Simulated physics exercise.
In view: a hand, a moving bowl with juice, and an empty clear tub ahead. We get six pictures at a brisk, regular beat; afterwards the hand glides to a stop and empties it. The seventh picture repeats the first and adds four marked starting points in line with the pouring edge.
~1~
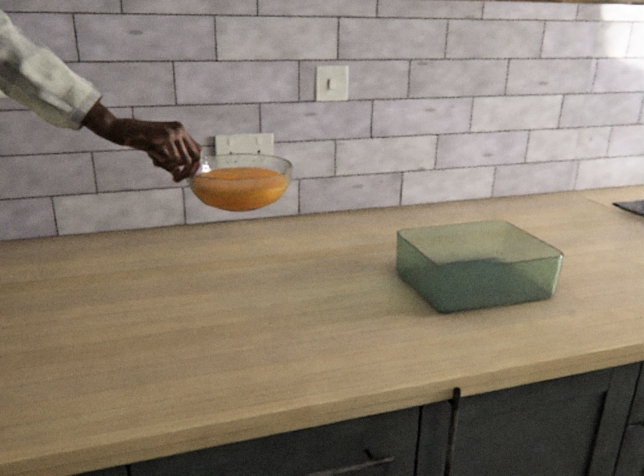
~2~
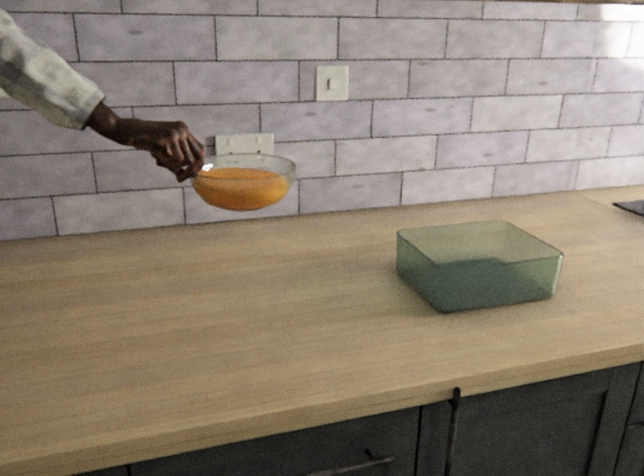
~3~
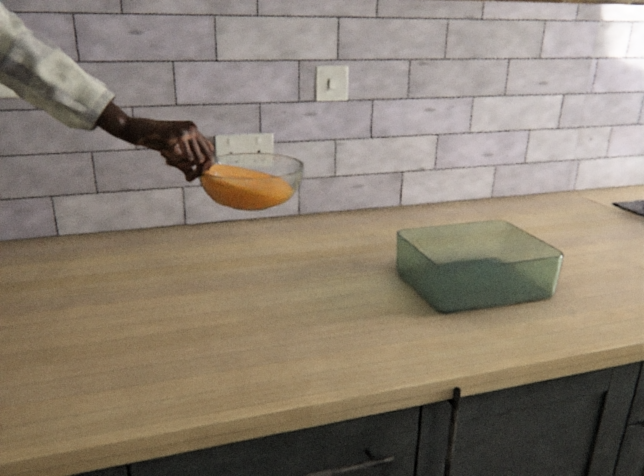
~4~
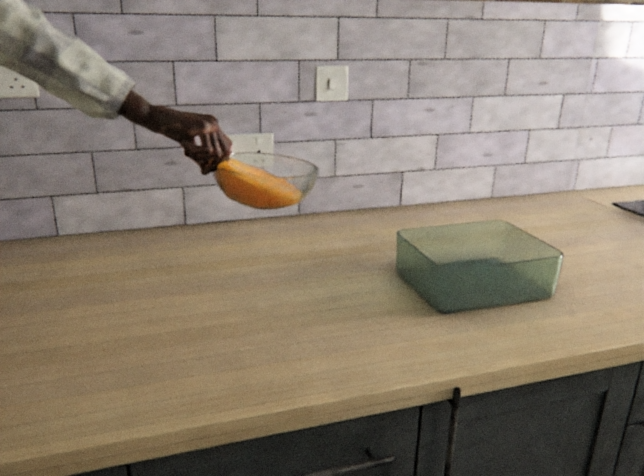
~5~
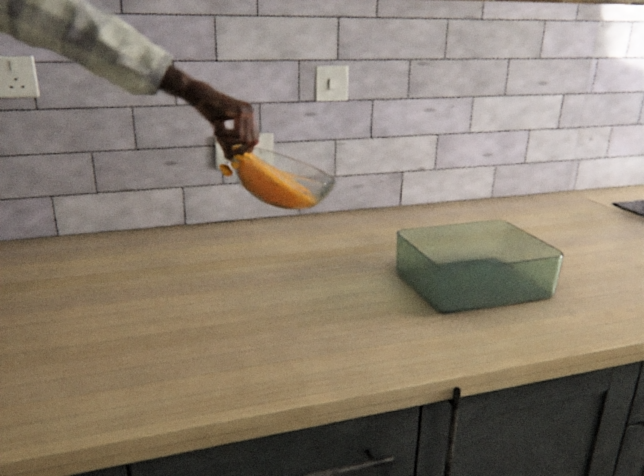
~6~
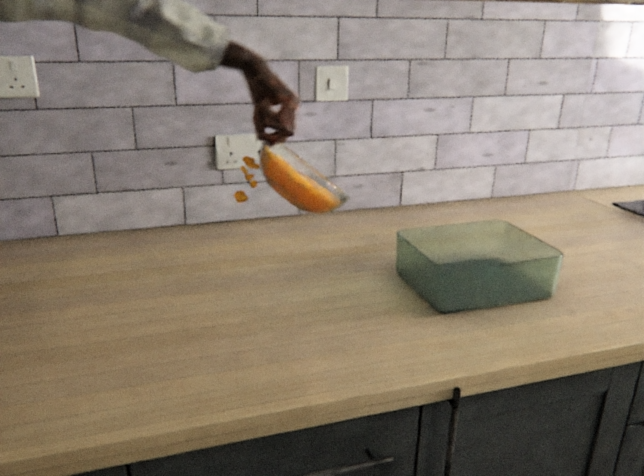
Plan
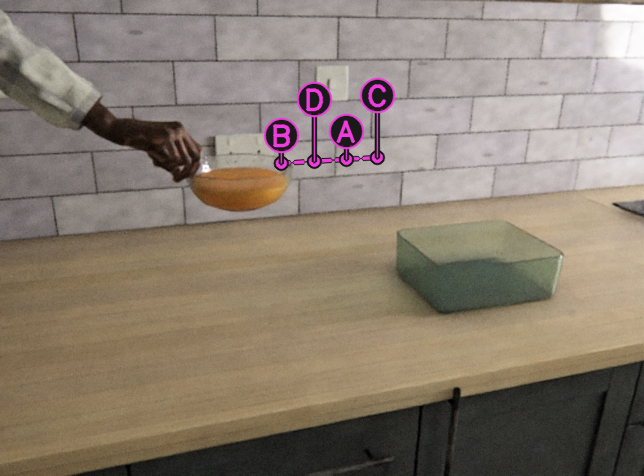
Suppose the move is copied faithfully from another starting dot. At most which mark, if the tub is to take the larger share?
Take D.
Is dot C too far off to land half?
No, that is safe.
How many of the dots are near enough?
Three.
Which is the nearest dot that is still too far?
B it is.
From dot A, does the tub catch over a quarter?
Yes.
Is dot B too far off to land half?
Yes, it does.
On the marked copy, A at (346, 159); B at (281, 163); C at (377, 157); D at (314, 161).
For dot A, about 67 % lands in the tub, 6 % falls short and 28 % goes beside or beyond.
For dot B, about 17 % lands in the tub, 77 % falls short and 6 % goes beside or beyond.
For dot C, about 68 % lands in the tub, 10 % falls short and 22 % goes beside or beyond.
For dot D, about 65 % lands in the tub, 20 % falls short and 15 % goes beside or beyond.
